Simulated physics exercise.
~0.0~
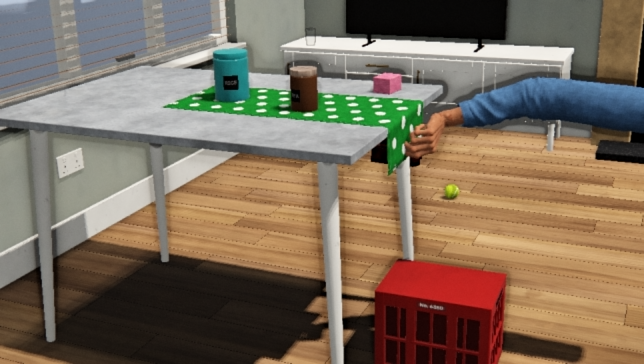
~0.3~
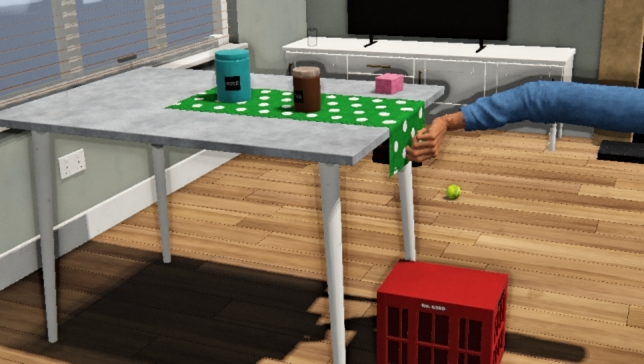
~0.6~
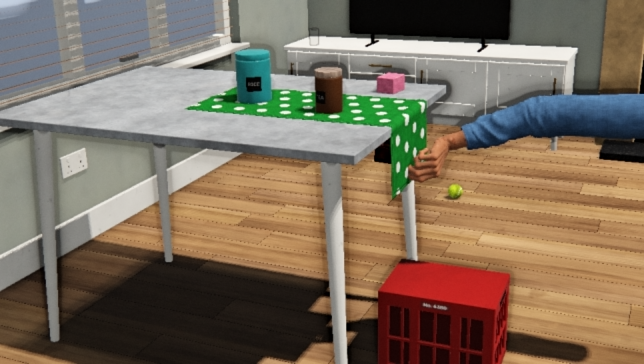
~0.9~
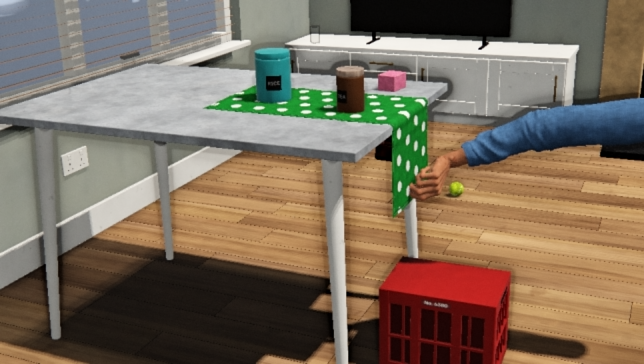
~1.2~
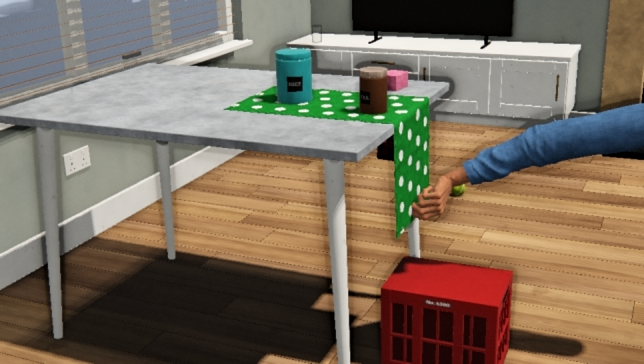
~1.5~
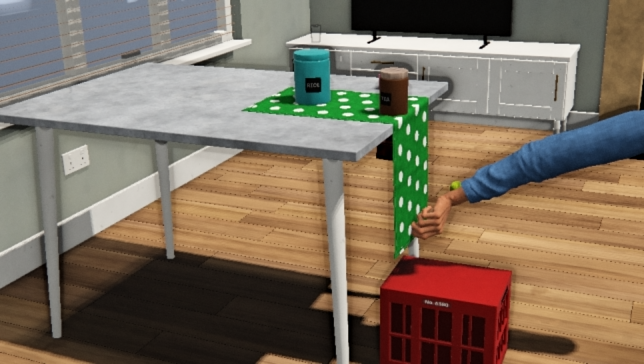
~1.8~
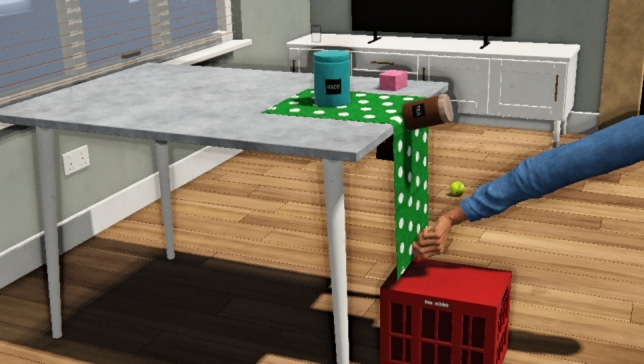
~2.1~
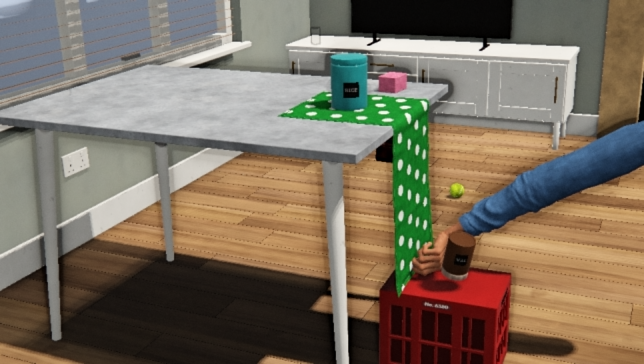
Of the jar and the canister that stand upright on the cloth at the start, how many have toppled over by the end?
One of them has toppled, the brown jar, which goes over the table's edge. The turquoise canister is still standing on the cloth.
